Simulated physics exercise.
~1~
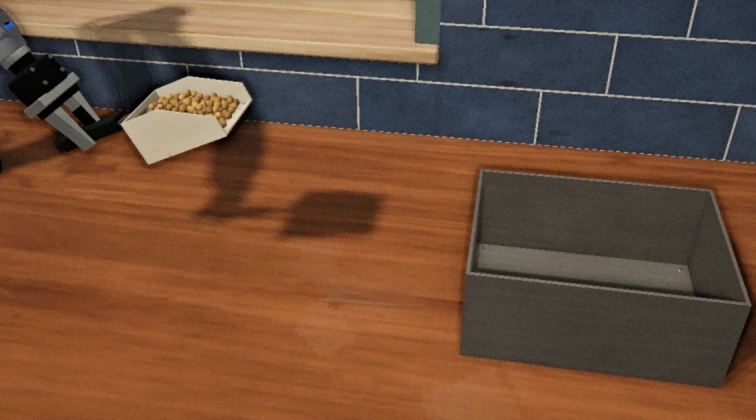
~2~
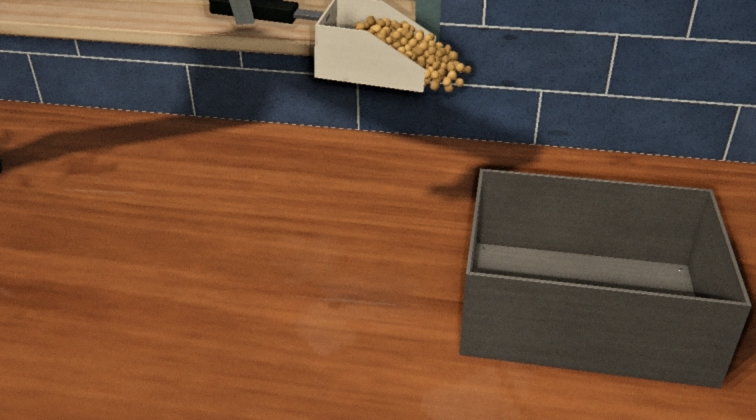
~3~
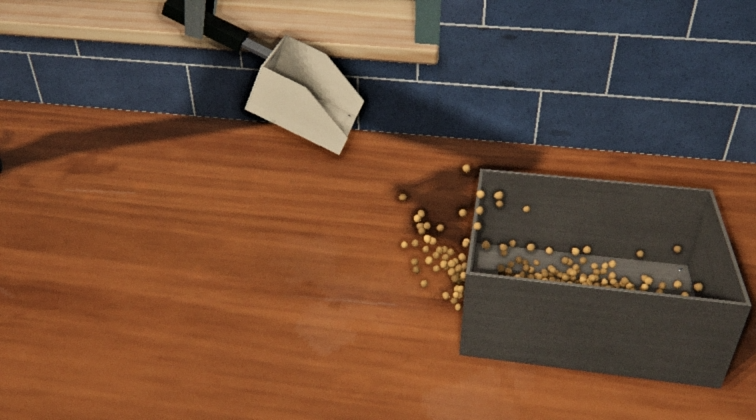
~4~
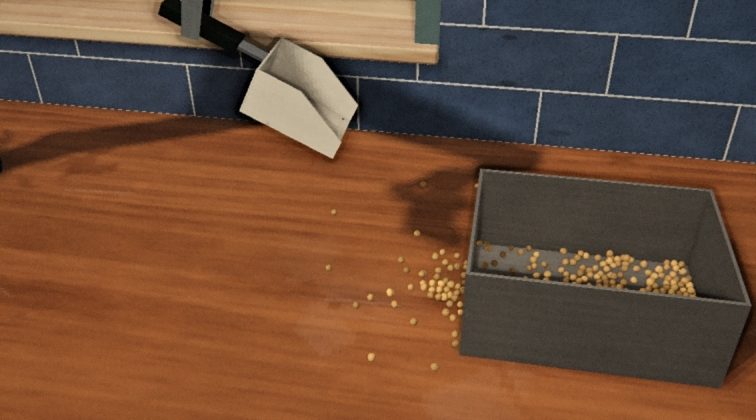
A pale, open-fronted scoop heaped with golden dried chickpeas sits at the upper left of a brown wooden counter, gripped by a black and grey robot arm and seen from above at an angle. A dark grey open box stands at the right, before a blue tiled wall with a wooden sill. The arm lifts the scoop and carries it right, then tips it forward as it draws back slightly. Chickpeas pour out, most landing in the box while others hit the counter beside its left side. Finally the emptied scoop hangs tilted, with many chickpeas scattered outside the box.
